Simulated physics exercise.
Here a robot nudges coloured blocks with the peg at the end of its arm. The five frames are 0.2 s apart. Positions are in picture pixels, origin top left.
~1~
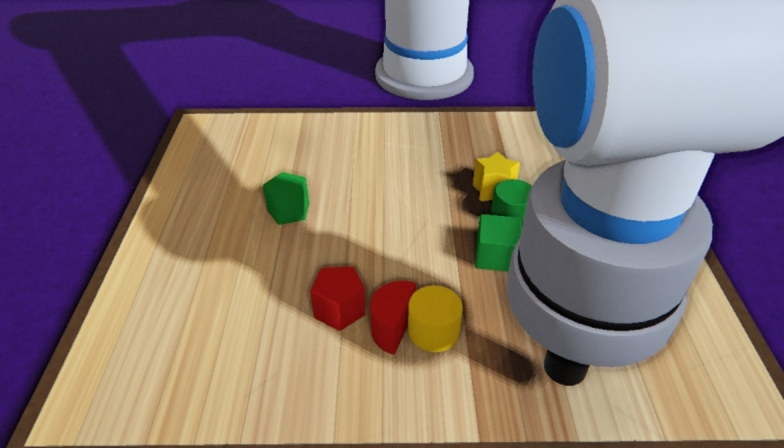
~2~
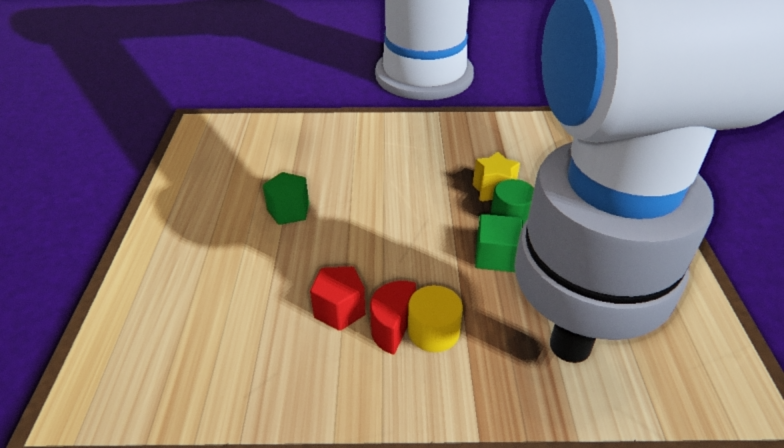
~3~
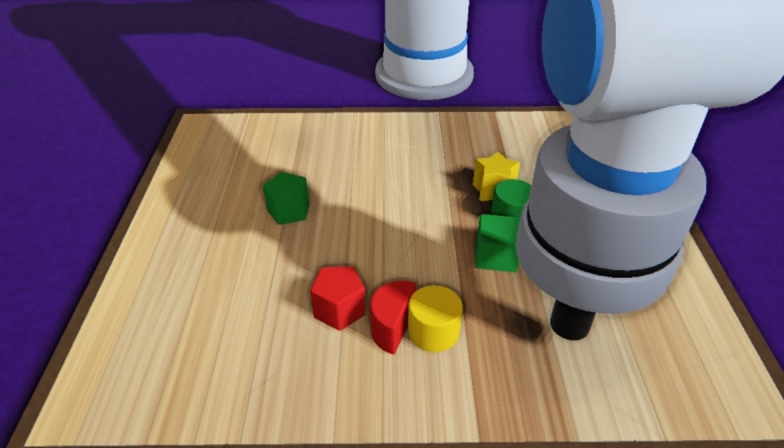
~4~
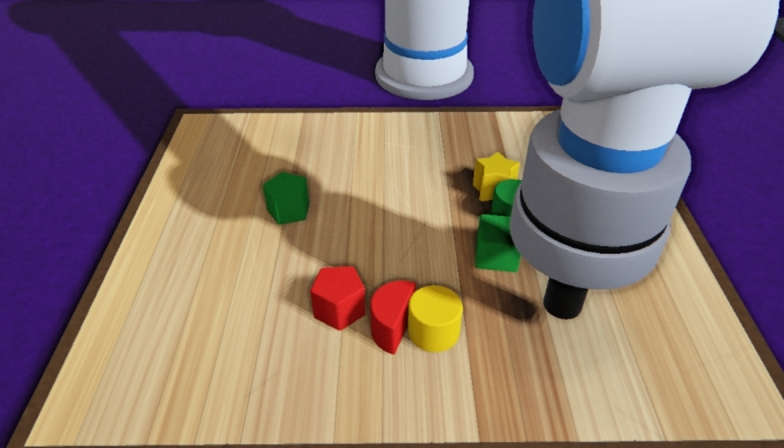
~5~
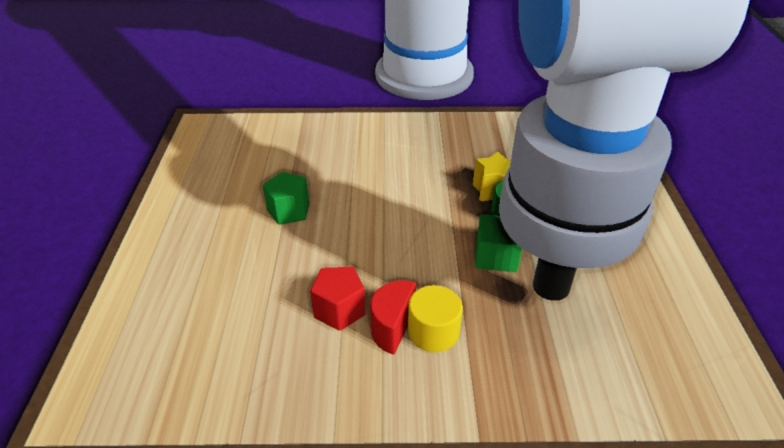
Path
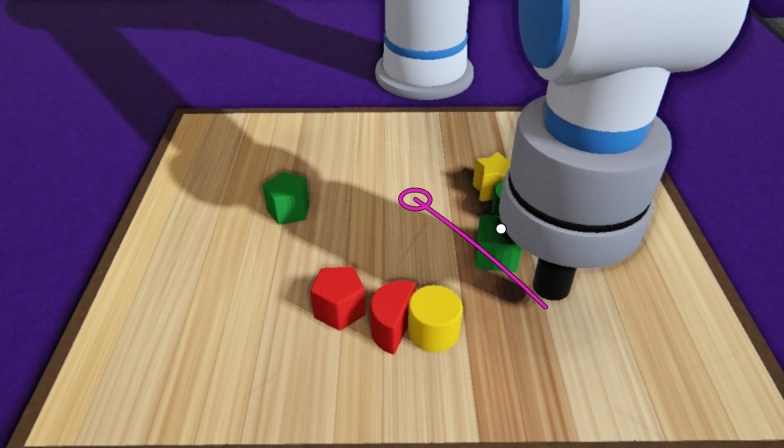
A large white and grey robot arm with blue bands reaches over a pale wooden board on a purple surface, seen from above at a fixed angle. Two red blocks and a yellow cylinder sit near the middle, a green block to the left, and a yellow star above green blocks beside the arm. The arm's black peg edges right, then moves slowly up and left, while the blocks stay still.
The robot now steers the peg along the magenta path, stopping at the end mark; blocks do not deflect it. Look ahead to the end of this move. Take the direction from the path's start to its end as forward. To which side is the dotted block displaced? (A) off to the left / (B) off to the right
My answer is option B.
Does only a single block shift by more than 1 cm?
Yes, that is how it ends up.
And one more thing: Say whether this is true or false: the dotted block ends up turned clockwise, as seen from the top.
True - the claim holds.
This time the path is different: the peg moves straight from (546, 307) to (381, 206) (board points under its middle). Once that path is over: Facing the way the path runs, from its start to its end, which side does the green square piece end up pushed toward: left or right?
The green square piece goes right.
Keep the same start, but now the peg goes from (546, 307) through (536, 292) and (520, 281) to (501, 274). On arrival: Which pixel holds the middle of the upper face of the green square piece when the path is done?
When the path ends, it will be at (483, 218).
Path on the board, from (546, 307) through (478, 246) to (415, 199); the dot is on the green square piece.
What follows on the original path. One third of the way, peg at (503, 245); green square piece at (480, 211).
Two thirds of the way, peg at (458, 210); green square piece at (448, 180).
At the end, peg at (416, 180); green square piece at (427, 154), turned 25° clockwise; green round block in place.
